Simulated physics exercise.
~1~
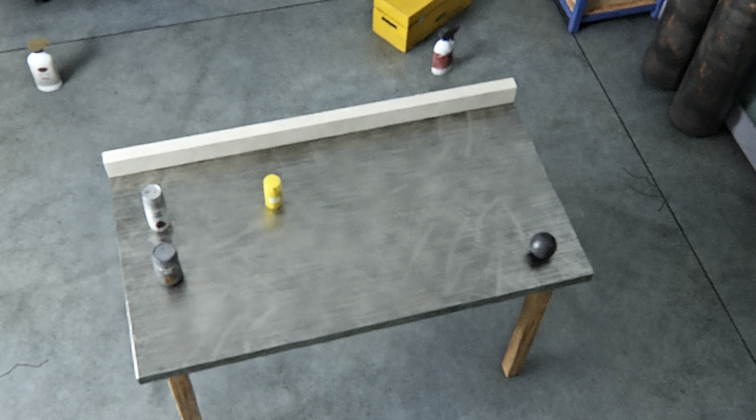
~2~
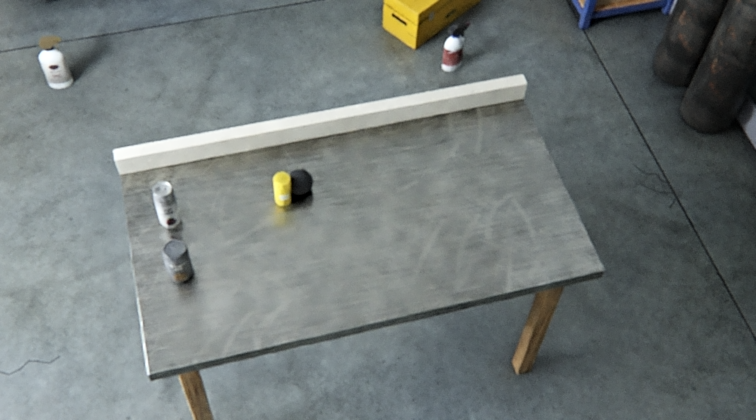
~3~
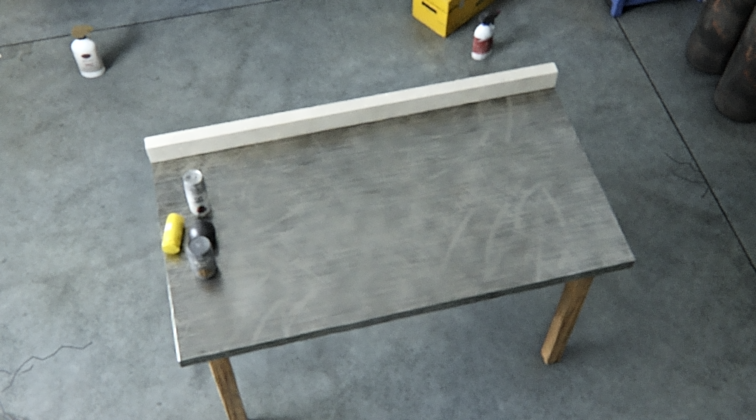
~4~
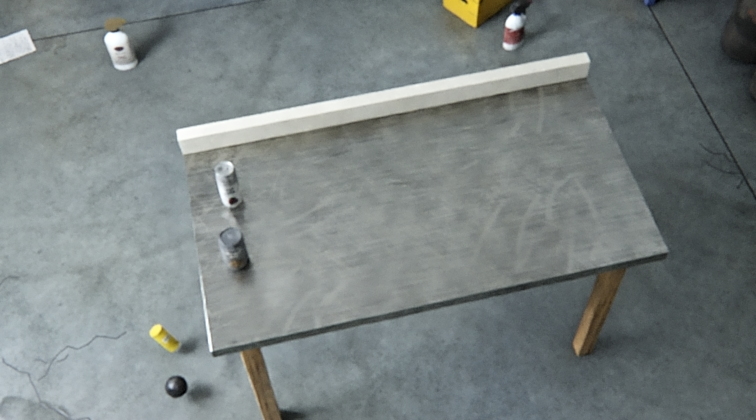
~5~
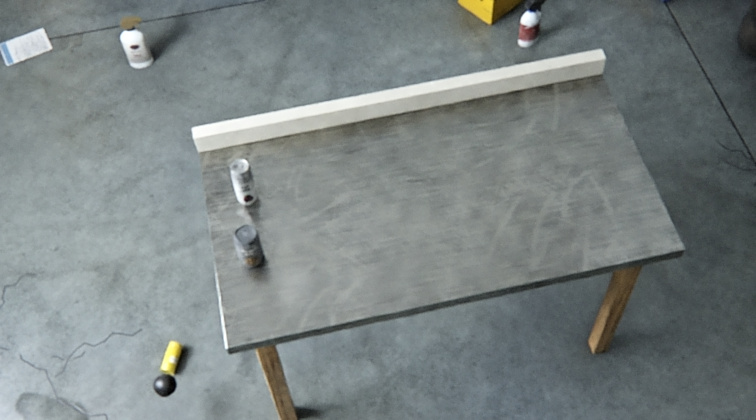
A black ball rolls left across a table and knocks a yellow shaker onto the floor.
